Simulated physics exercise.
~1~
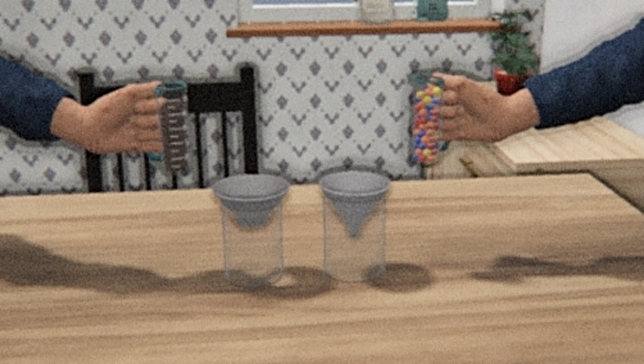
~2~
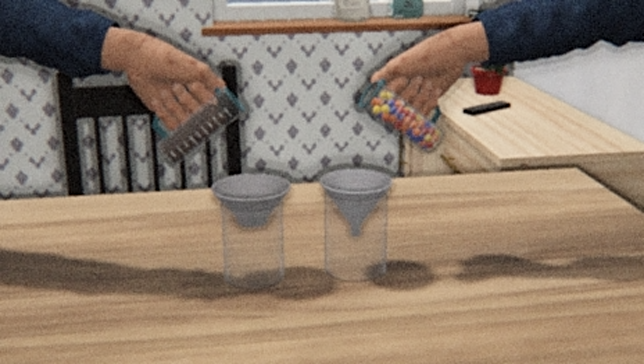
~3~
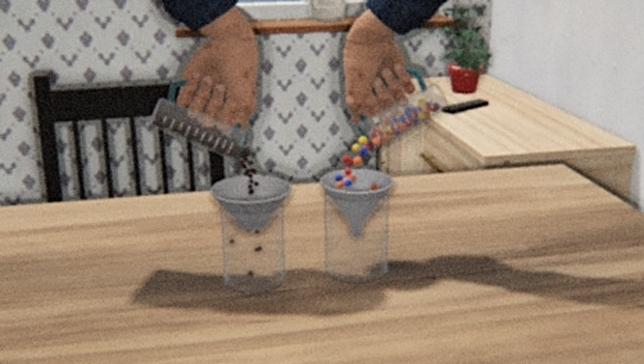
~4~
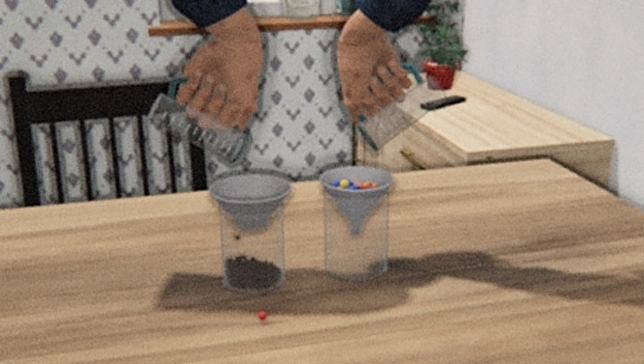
Two hands tipped clear cups over the funnels of two jars on a wooden table; the small dark bits on the left ran down into their jar, while the colorful beads on the right stuck in the funnel, with a stray red one on the table.
